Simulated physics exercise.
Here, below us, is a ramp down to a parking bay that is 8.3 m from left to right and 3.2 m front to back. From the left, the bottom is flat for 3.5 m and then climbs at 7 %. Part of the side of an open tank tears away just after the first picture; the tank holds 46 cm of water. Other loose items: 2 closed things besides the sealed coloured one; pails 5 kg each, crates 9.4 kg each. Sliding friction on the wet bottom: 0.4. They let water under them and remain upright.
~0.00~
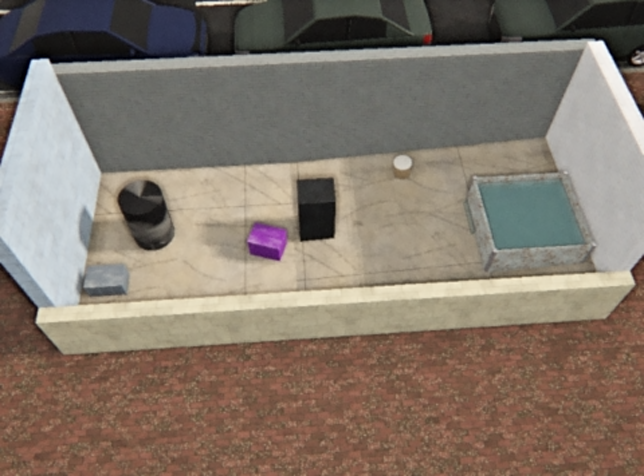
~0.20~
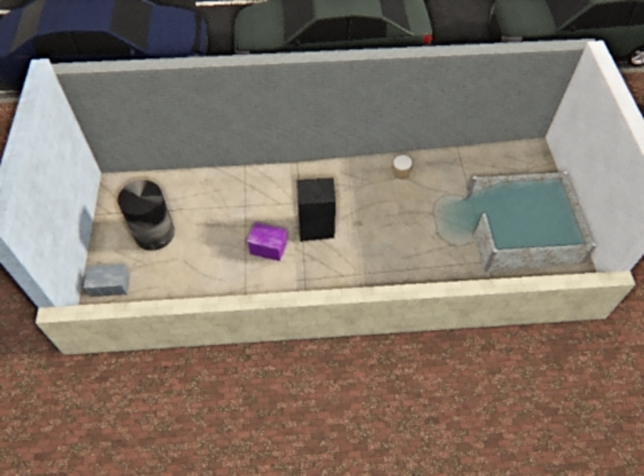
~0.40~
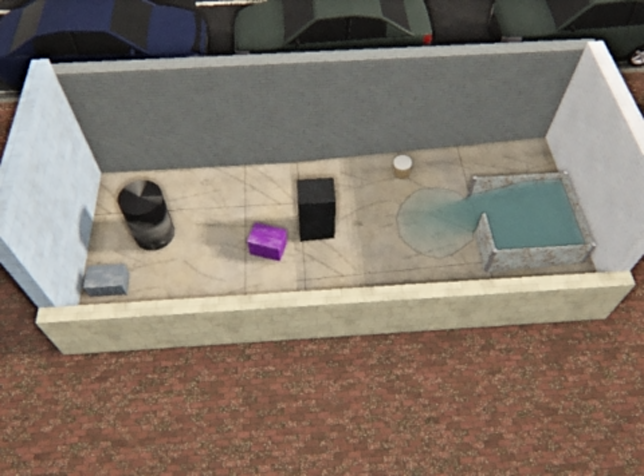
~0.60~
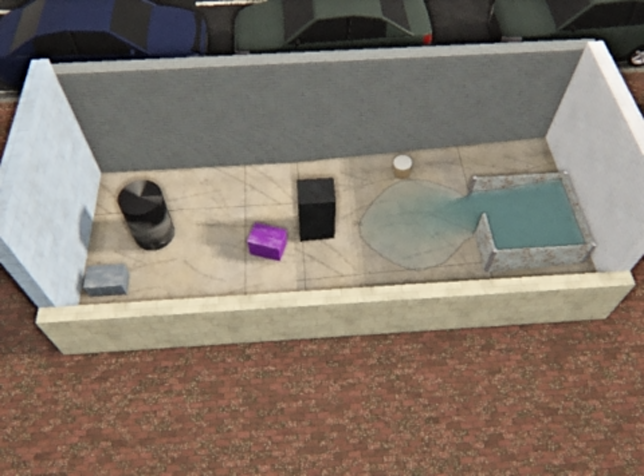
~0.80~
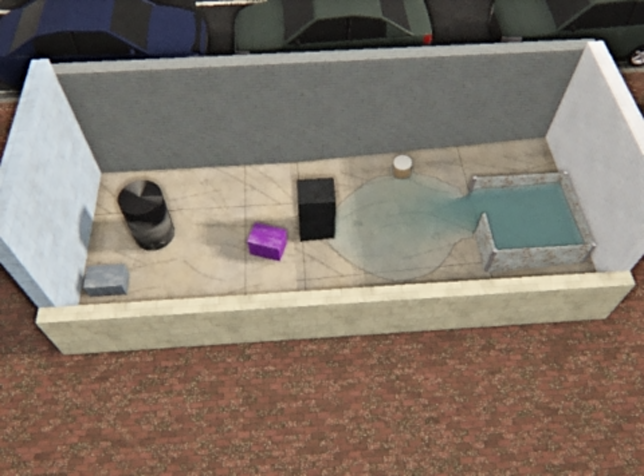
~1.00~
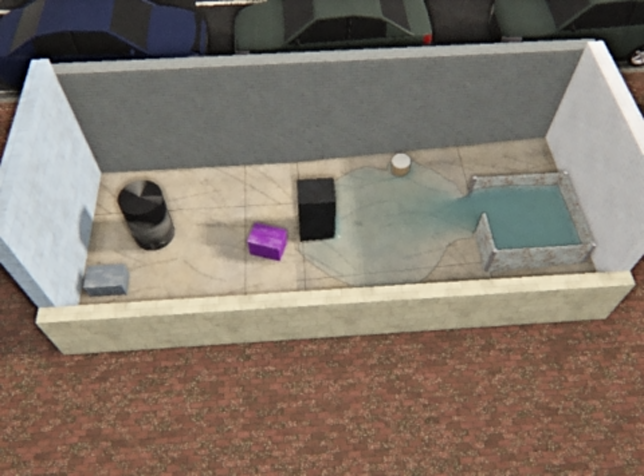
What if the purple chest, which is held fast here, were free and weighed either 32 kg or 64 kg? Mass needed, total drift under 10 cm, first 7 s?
Light suffices.
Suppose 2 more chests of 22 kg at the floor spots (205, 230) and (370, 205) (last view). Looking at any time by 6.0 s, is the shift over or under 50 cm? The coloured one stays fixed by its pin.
Going in order, that's not that far and then too far.
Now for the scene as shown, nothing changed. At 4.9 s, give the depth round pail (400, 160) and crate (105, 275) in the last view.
About 8 and 12 cm.
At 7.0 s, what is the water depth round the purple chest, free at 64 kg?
About 4 cm.
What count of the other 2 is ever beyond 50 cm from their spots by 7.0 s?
2.
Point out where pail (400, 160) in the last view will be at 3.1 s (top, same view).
Look about (213, 175).
After 1.4 s the purple chest would be 0 cm from its start with 32 kg and 0 cm from its start with 64 kg; 1 cm of water round it then.
After 3.1 s the purple chest would be 0 cm from its start with 32 kg and 0 cm from its start with 64 kg; 2 cm of water round it then.
After 4.9 s the purple chest would be 0 cm from its start with 32 kg and 0 cm from its start with 64 kg; 2 cm of water round it then.
After 7.0 s the purple chest would be 0 cm from its start with 32 kg and 0 cm from its start with 64 kg; 4 cm of water round it then.
